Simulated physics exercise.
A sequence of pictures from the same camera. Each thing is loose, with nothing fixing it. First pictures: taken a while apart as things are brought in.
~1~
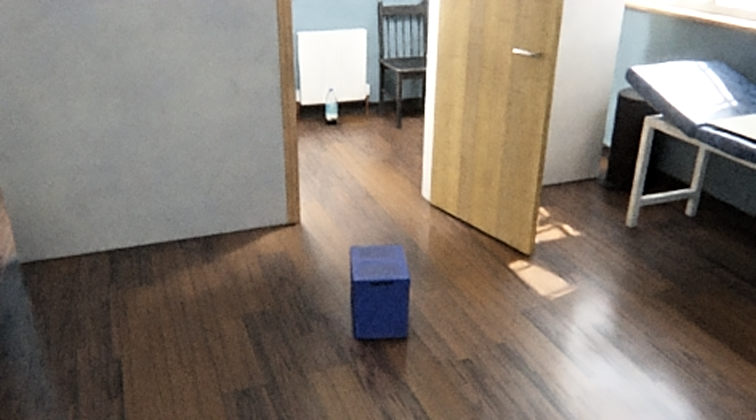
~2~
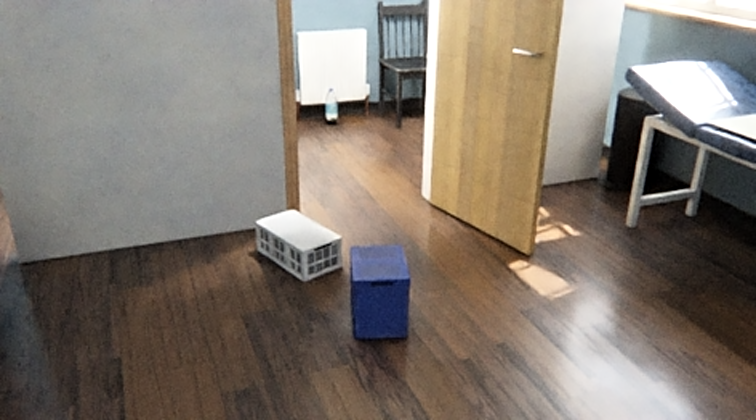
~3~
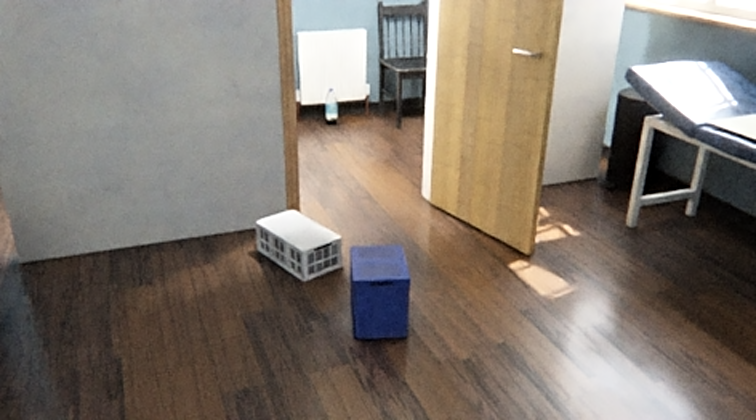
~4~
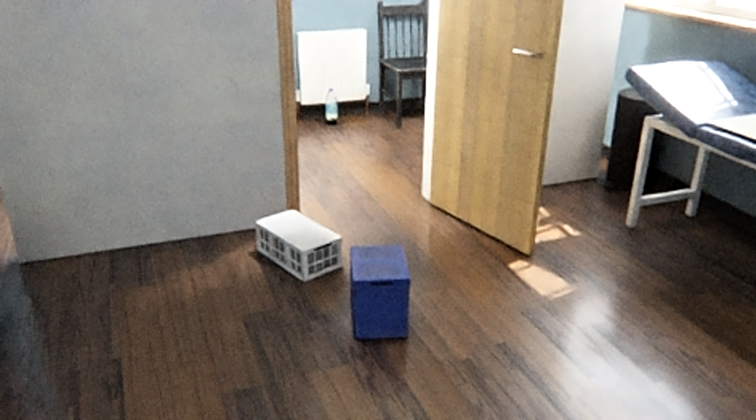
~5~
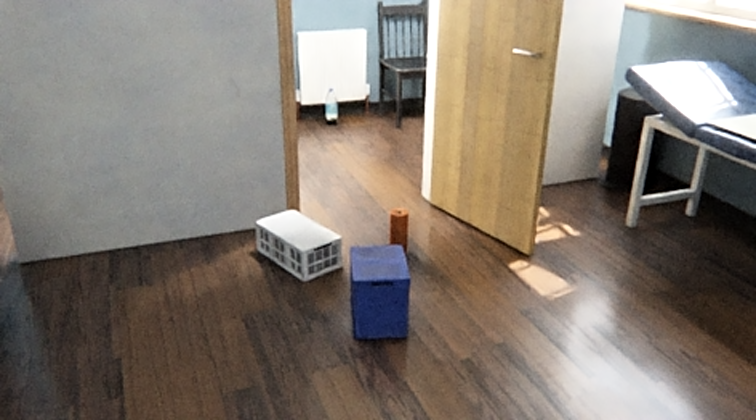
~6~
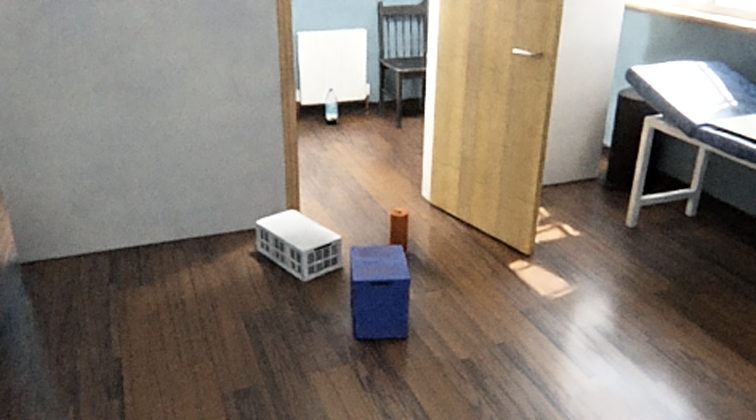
A white crate, then an orange roll, appear near the blue tote by the still, open door.
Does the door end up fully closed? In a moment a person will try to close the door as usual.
Watch it - the door comes to rest in its frame.
Then, 1.60 s later than the last frame, door 47° open; orange roll moved about its own width near (381, 229).
Then, 2.30 s later than the last frame, door 19° open; orange roll moved well along near (330, 214).
When it is over, door 0° open; moved from the start, orange roll; the other 2 as before. End places, in pixels of the last picture, orange roll near (309, 198).
